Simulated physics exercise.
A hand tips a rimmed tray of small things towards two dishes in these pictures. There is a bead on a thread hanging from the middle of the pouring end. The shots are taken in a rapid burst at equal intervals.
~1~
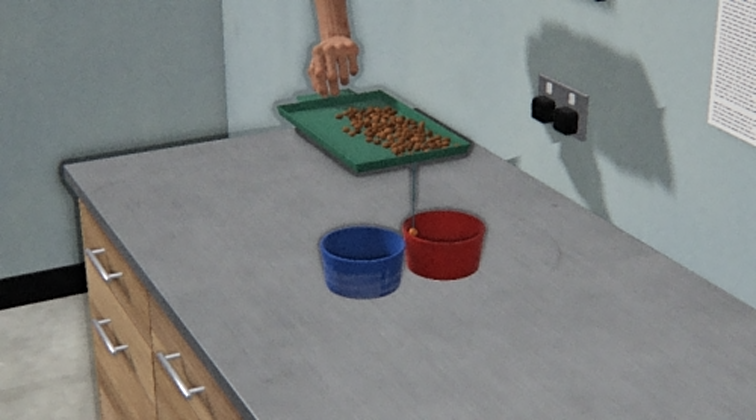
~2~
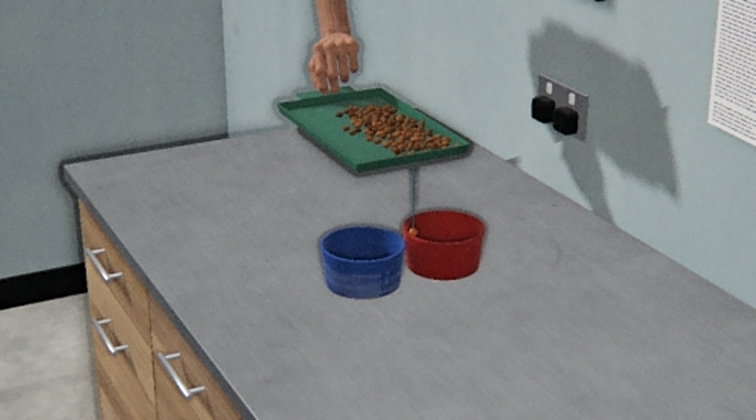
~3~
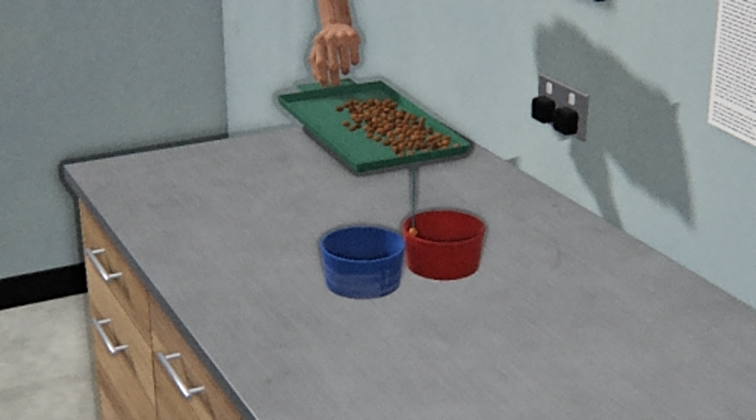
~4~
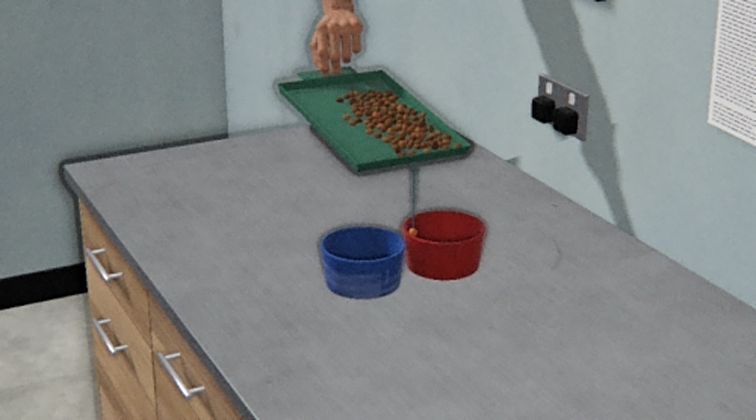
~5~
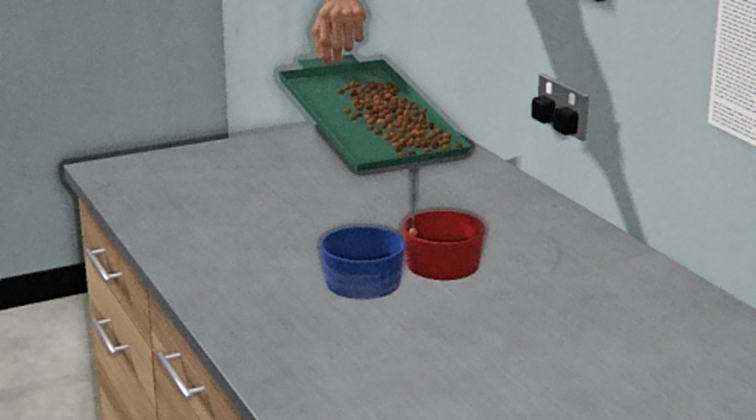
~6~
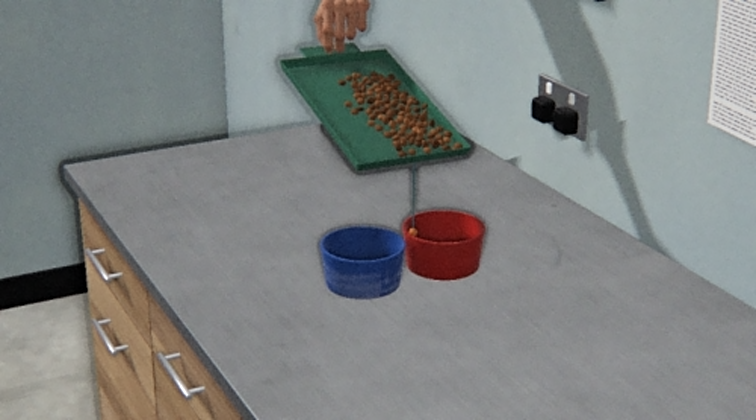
A hand slowly raised the back of a green tray of brown kibble, slanting it gradually more toward a blue dish and a red dish on a gray counter, while the dishes stayed still.
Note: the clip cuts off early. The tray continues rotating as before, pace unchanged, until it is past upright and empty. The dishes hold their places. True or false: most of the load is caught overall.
False - less than half is caught.
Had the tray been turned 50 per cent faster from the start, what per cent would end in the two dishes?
It would be close to 10 per cent.
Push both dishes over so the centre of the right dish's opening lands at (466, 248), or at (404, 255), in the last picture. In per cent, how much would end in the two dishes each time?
Trial 1 near 90 percent, trial 2 near 40 percent.
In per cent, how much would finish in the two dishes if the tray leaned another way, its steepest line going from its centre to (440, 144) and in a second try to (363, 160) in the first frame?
You'd get 80 per cent the first time and 70 per cent the second time.
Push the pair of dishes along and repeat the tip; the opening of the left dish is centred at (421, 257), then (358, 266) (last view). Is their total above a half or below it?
The bulk of it, then the bulk of it.
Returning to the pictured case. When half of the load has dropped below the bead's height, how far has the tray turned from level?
Close to 85 degrees, I reckon.
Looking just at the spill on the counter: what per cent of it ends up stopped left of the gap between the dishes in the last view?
Roughly 10 in a hundred.
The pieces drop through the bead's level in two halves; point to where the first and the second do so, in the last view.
Roughly (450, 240) first, then roughly (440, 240).
Soon, tray tipped steeply; nearly all on the tray; a stray few in the air.
A while on, tray tipped right over; about a quarter on the tray; a stray few in the right dish; about two thirds outside both; a small part in the air.
Towards the end, tray tipped past a quarter turn; a stray few in the left dish; a small part in the right dish; nearly all outside both.
Finally, tray tipped past a quarter turn; a stray few in the left dish; a small part in the right dish; nearly all outside both.
